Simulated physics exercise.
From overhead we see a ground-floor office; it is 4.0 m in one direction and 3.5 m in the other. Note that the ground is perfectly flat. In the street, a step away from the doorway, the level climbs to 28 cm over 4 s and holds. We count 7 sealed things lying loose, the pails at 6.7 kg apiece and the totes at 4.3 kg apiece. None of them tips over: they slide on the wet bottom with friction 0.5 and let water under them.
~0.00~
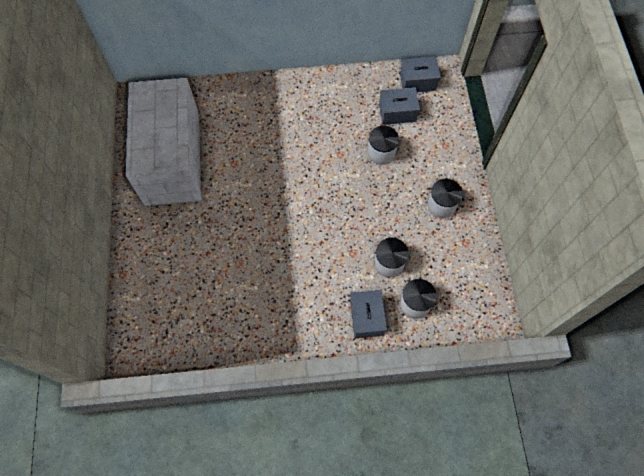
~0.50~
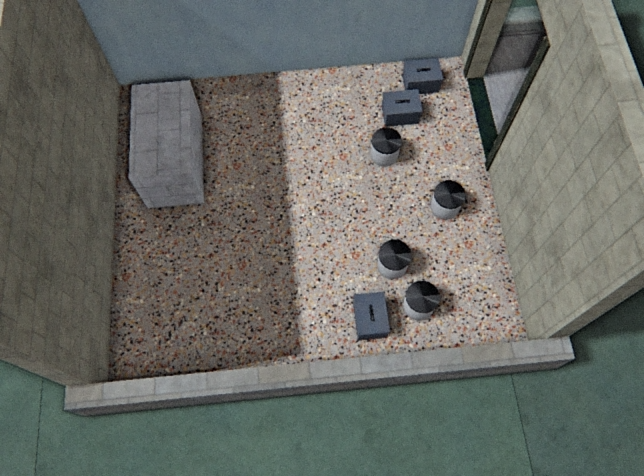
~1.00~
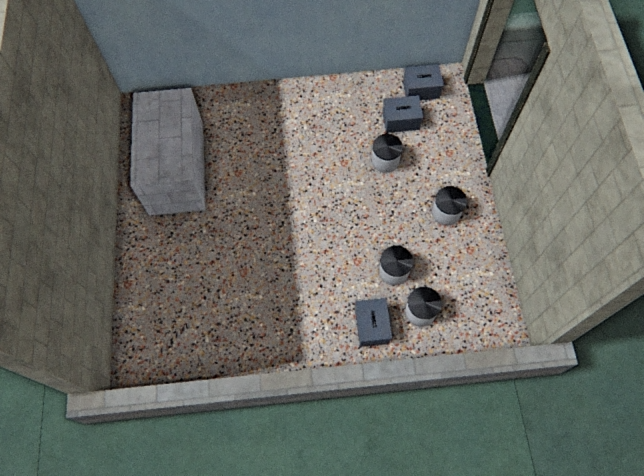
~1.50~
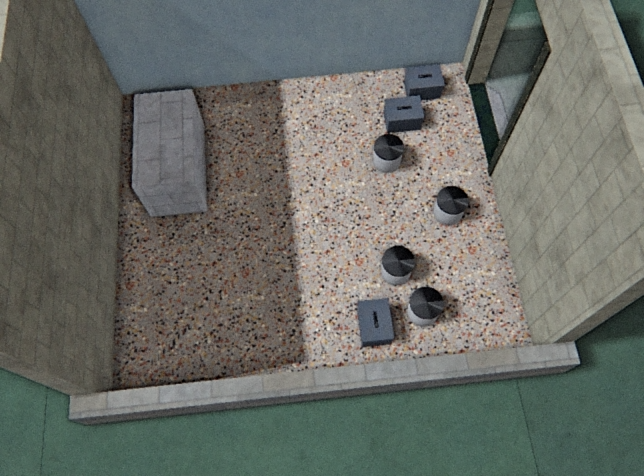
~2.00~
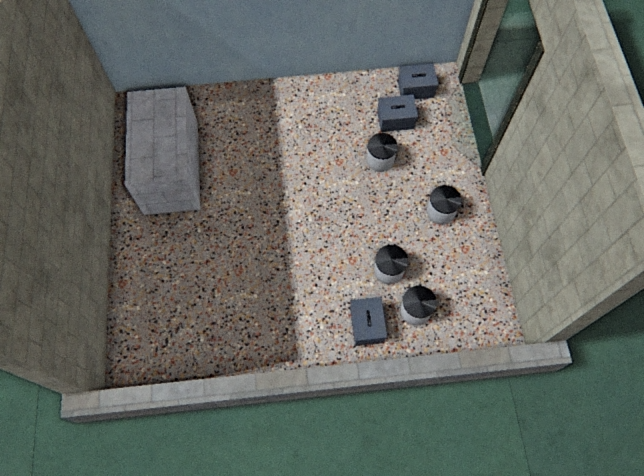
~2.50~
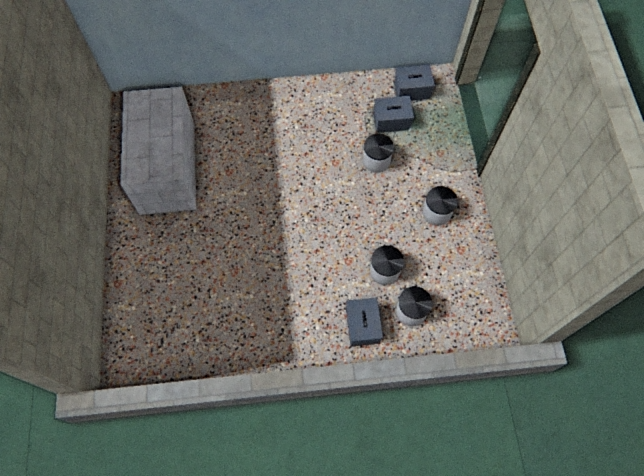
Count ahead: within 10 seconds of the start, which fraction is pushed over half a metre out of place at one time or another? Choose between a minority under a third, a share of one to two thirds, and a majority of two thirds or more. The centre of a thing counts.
A share of one to two thirds.
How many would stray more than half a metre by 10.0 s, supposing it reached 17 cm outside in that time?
That would make 3 of them.
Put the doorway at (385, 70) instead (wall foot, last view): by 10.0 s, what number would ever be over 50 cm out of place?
7.
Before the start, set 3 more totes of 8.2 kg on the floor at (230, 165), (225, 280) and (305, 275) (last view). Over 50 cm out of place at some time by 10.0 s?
Respectively, higher, higher and higher.
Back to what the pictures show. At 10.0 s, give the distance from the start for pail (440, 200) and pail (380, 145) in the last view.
Respectively 0 and 200 cm.
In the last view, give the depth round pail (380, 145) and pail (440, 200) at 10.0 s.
Close to 14 and 4 centimetres.
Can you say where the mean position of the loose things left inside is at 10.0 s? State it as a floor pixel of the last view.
That lands at roughly (320, 266).
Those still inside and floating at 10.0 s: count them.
Count: 4.
After 3.5 s 1 of 7 are over 50 cm from their spots; 0 afloat.
After 4.5 s 2 of 7 are over 50 cm from their spots; 2 afloat.
After 7.0 s 3 of 7 are over 50 cm from their spots; 2 afloat.
After 10.0 s 3 of 7 are over 50 cm from their spots, and 3 have been at some point; 4 afloat.
